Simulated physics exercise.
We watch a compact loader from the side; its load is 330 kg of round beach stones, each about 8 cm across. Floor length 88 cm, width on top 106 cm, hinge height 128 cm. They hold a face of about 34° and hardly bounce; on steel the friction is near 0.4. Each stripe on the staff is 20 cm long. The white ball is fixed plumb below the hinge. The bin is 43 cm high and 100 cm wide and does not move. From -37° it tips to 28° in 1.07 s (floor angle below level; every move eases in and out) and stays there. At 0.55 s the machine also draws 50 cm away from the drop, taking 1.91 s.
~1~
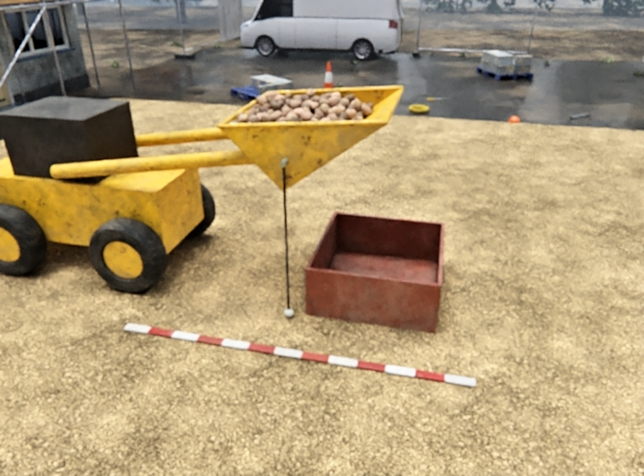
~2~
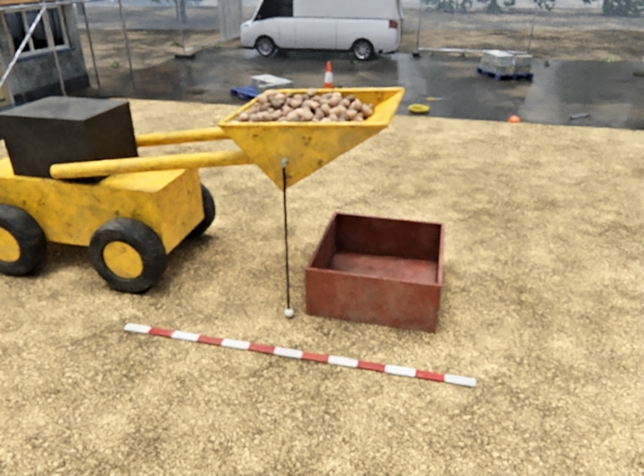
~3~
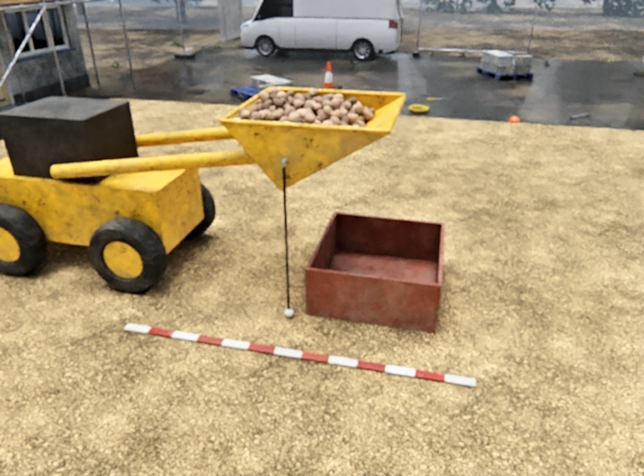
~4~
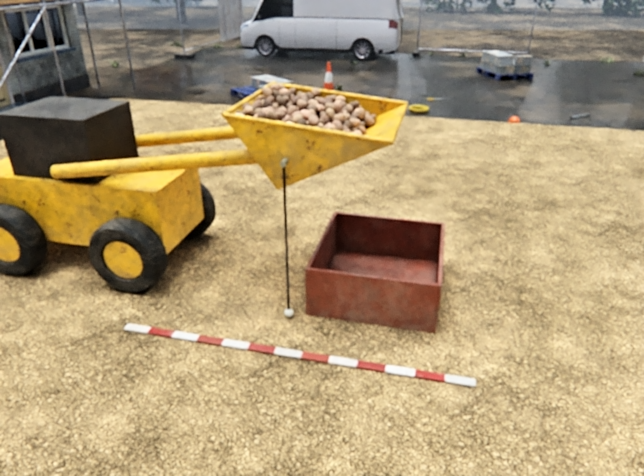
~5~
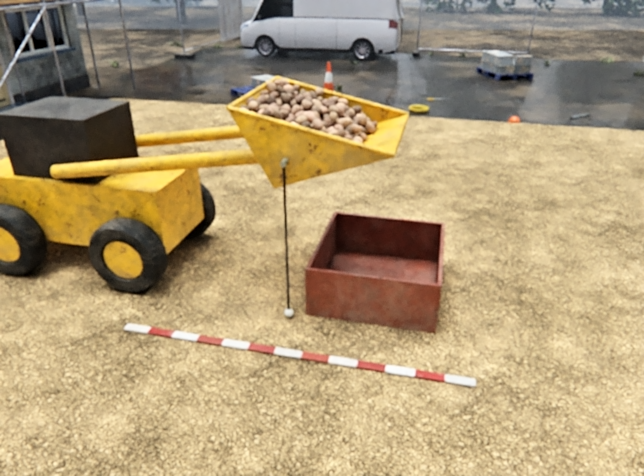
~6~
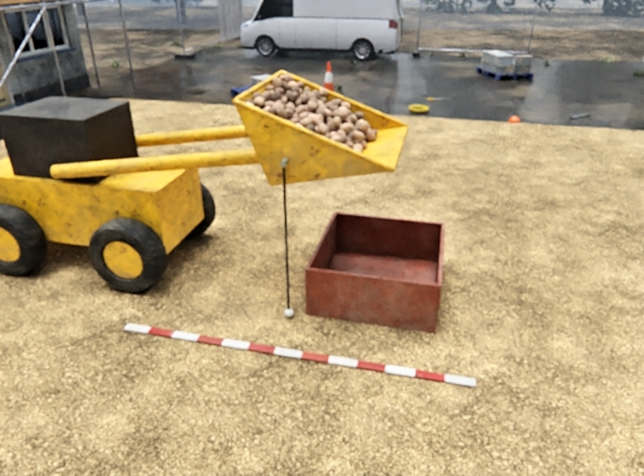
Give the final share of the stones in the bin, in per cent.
About 90 per cent.
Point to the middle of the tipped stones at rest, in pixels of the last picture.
Near (391, 275).
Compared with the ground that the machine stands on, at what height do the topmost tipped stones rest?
Some 36 cm above that level.
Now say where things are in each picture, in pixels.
The first frame shows lip at (387, 123), floor tilted -37°, highest stones at (314, 101).
The second frame shows lip at (388, 125), floor tilted -36°, highest stones at (312, 101).
The third frame shows lip at (390, 132), floor tilted -32°, highest stones at (300, 101).
In the fourth frame, the bucket is at -27°, its lip at (393, 142); the top of the load is at (283, 96).
In the fifth frame, the bucket is at -20°, its lip at (394, 156); the top of the load is at (280, 91).
The sixth frame shows lip at (394, 170), floor tilted -12°, highest stones at (284, 87).
A little later the floor is at 18°; 100 % in the bucket; the foremost stones are at (366, 170).
Then the floor is at 28°; 76 % in the bucket, 23 % in the bin, 1 % beside or beyond the bin; the foremost stones are at (406, 250).
Later still the floor is at 28°; 0 % in the bucket, 93 % in the bin, 7 % beside or beyond the bin; the foremost stones are at (493, 328).
In the end the floor is at 28°; 0 % in the bucket, 93 % in the bin, 7 % beside or beyond the bin; the foremost stones are at (493, 328).
